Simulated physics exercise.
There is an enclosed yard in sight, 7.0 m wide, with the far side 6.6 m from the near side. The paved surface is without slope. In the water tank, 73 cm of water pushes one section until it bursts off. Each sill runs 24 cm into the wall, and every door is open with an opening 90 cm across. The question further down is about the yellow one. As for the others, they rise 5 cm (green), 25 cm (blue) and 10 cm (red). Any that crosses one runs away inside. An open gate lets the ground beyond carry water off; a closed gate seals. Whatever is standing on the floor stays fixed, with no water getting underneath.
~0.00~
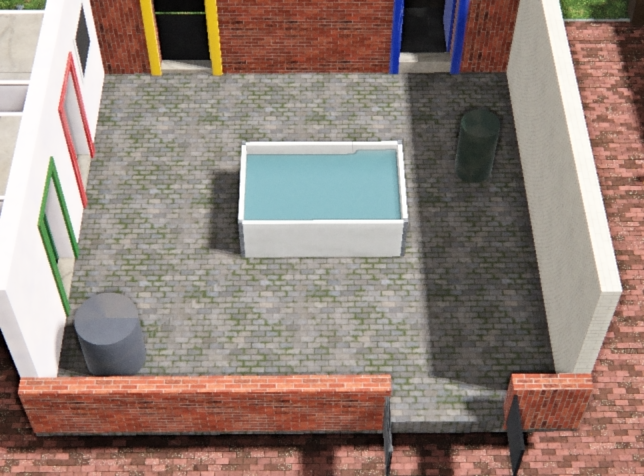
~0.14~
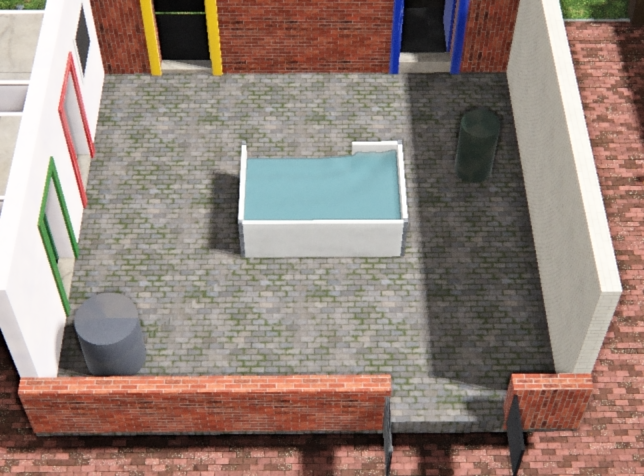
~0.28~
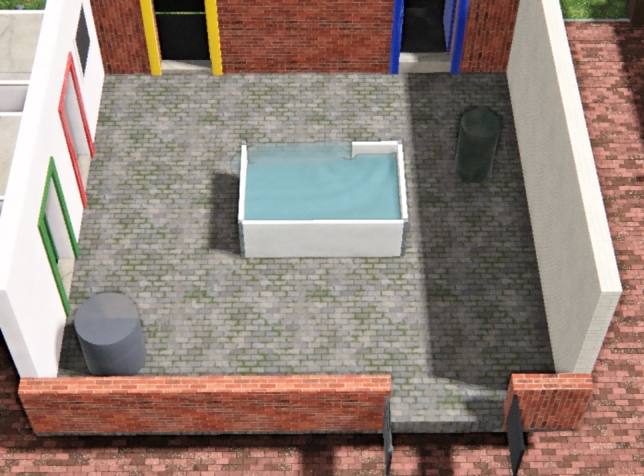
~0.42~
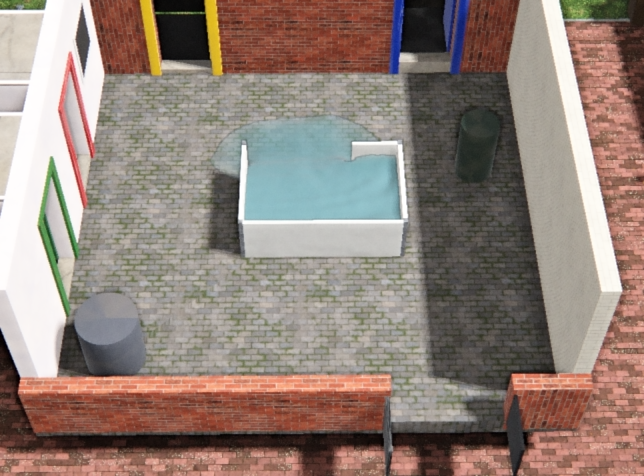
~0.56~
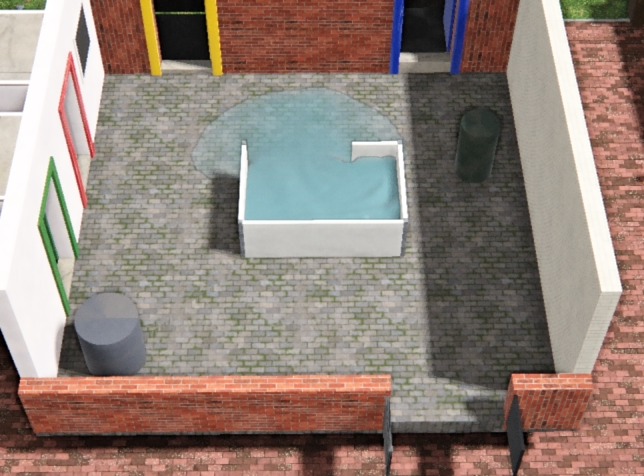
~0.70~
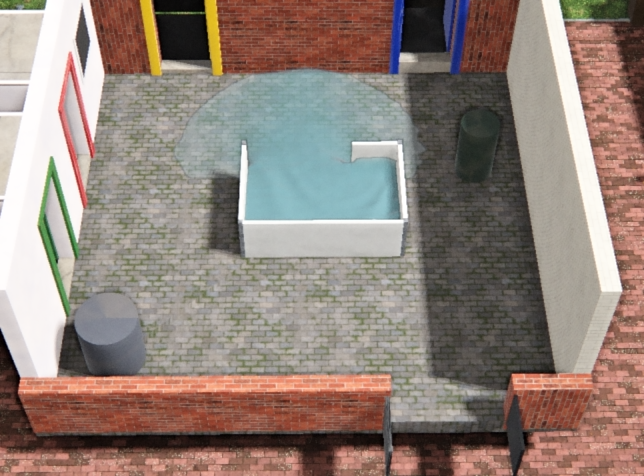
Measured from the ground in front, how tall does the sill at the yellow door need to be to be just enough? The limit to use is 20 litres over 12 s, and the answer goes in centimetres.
It needs to be about 17 cm tall.
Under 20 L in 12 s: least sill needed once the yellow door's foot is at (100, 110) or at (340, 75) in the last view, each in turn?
28 and 31 cm.
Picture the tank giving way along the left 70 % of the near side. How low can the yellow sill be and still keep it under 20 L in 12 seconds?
Estimate: Near 8.5 cm.
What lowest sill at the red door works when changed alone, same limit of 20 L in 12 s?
For red, a step near 5.5 cm.
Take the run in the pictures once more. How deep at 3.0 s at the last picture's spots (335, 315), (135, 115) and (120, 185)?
Roughly 0, 18 and 5 cm, in turn.
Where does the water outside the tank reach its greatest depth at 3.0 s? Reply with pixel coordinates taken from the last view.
About (105, 78).
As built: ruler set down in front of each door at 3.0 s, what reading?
Lab note, depth in cm: Yellow 15; green 0; blue 10; red 7.
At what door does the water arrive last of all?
The answer is the green door.
After 1.4 s water covers 25 % of the floor, deepest (46 cm) near (281, 77); 18 cm at the yellow door, 1 litre in over its 10 cm sill.
After 3.0 s water covers 35 % of the floor, deepest (34 cm) near (105, 78); 15 cm at the yellow door, 55 litres in over its 10 cm sill.
After 12.0 s water covers 100 % of the floor, deepest (9 cm) near (477, 328); 5 cm at the yellow door, 84 litres in over its 10 cm sill.
At the yellow door as built, the water arrived by 1.1 s and peaked near 22 cm at 1.8 s.
With a sill of 15.5 cm, 29 litres would have come in within the 12 s; with 21 cm, 6 litres. So under 20 litres takes about 17 cm.
